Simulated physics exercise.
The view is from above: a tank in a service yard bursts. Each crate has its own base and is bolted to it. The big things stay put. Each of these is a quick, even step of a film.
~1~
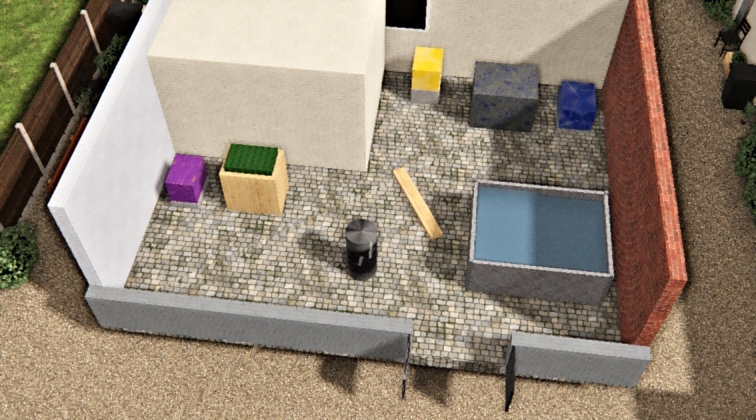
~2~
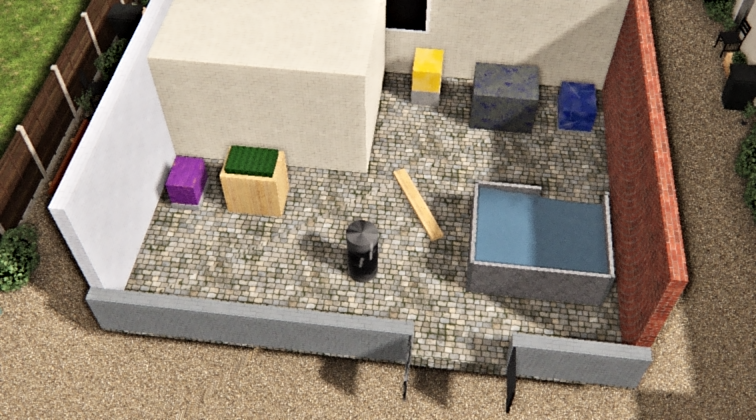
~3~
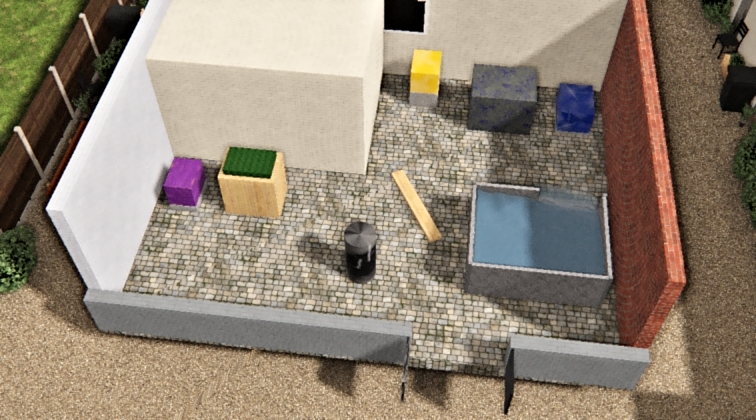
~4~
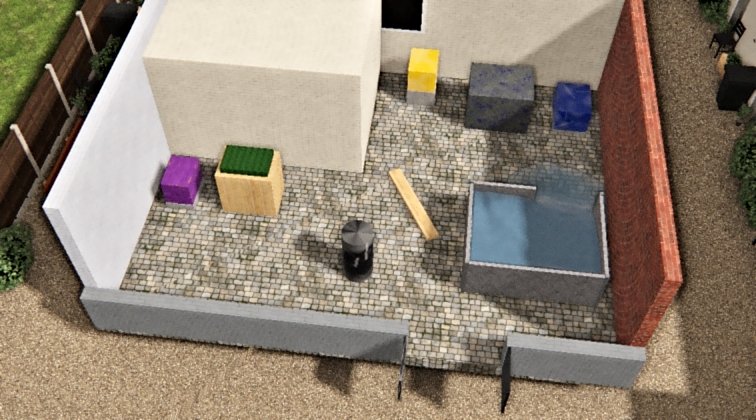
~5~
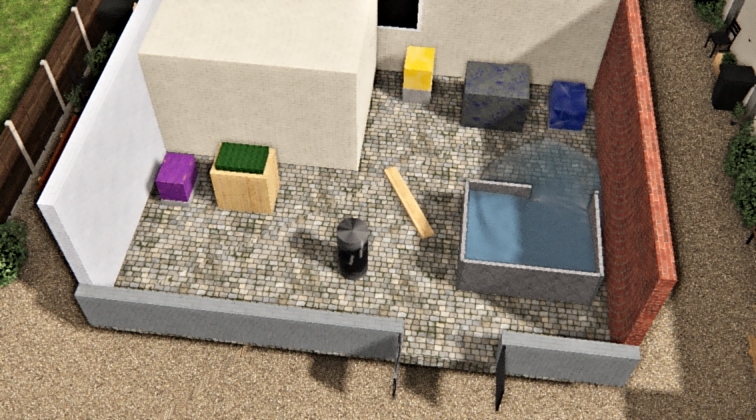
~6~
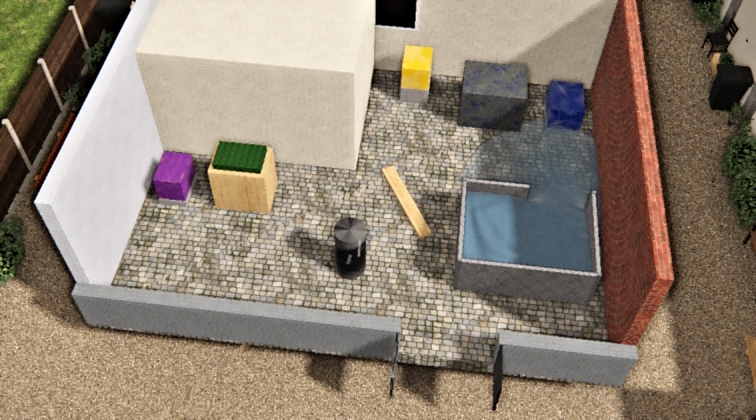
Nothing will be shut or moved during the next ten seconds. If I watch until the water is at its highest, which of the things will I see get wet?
Outcome: The purple crate will be left dry, the blue crate will be left wet, the yellow crate will be left dry.
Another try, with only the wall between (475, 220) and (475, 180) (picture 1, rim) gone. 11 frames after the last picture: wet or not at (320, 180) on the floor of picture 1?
My call for that point is drenched.
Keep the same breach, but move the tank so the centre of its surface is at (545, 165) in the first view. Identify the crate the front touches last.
That would be the one in purple.
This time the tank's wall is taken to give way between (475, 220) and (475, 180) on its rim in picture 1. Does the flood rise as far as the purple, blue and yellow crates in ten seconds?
Then purple crate gets flooded, blue crate gets flooded and yellow crate is untouched.
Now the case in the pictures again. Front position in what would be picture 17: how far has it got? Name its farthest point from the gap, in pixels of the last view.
Close to (370, 94).
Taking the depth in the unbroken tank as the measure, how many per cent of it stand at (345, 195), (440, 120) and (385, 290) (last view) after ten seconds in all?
First 4, next 14, last 8 in a hundred.
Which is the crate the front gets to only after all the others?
Easy - the crate marked purple.
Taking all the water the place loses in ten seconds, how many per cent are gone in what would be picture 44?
My reading is near 0 per cent.
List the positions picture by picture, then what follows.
Still water in the water tank at (540, 229), in the first frame.
The front is at a hidden place, out from the gap on the water tank's far side, in the second frame.
The front is at (540, 187), out from the gap on the water tank's far side, in the third frame.
The front is at (539, 165), out from the gap on the water tank's far side, in the fourth frame.
Water pours out on the water tank's far side and has run to (543, 141), in the fifth frame.
The front is at (541, 121), out from the gap on the water tank's far side, in the sixth frame.
A moment on, water covers 20 % of the floor; the purple crate not reached, the blue crate water round its plinth, the yellow crate not reached.
Next, water covers 25 % of the floor; the purple crate not reached, the blue crate water round its plinth, the yellow crate water round its plinth.
Then, water covers 40 % of the floor; the purple crate not reached, the blue crate water round its plinth, the yellow crate water round its plinth.
Later, water covers 70 % of the floor; the purple crate not reached, the blue crate water round its plinth, the yellow crate water round its plinth.
In the end, water covers 95 % of the floor; the purple crate stayed above the water, the blue crate was topped, the yellow crate stayed above the water.
